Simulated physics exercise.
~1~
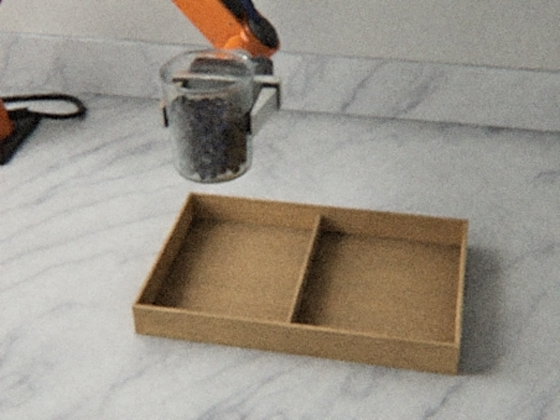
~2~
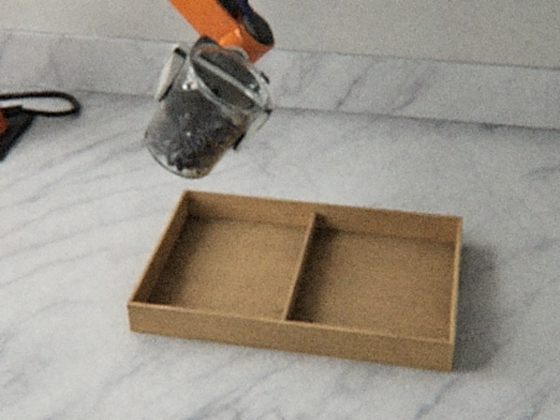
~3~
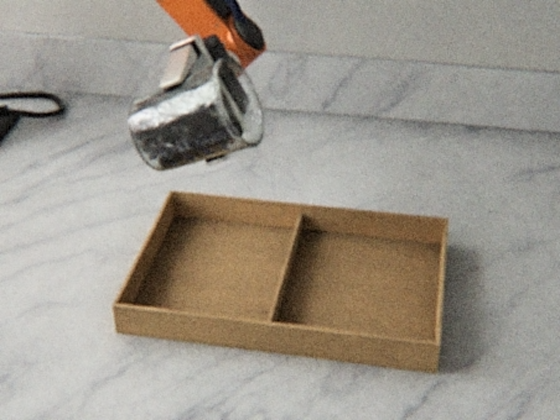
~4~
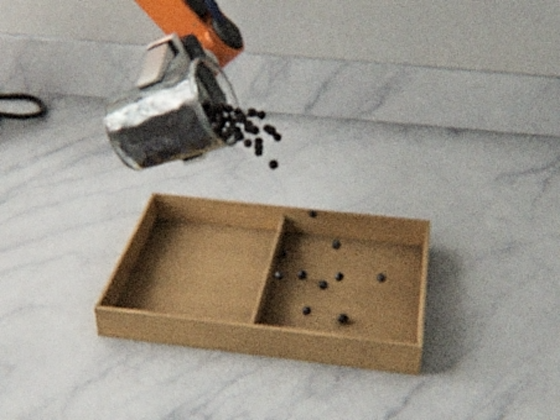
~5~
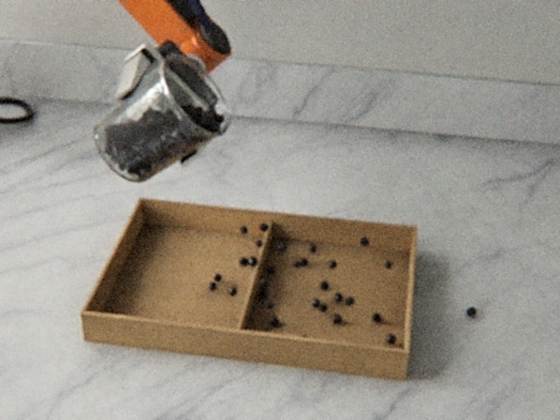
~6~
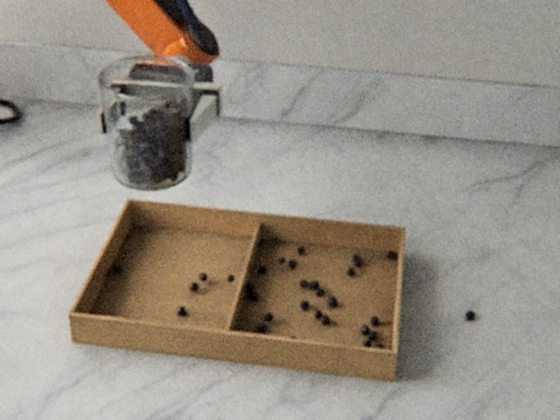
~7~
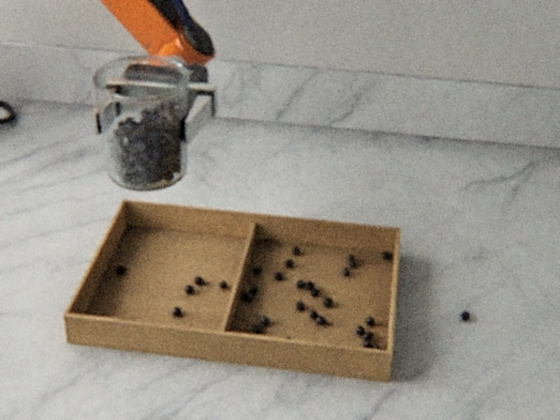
Above a divided tray, a gripper tips a tumbler, spills some dark beads, and rights it.
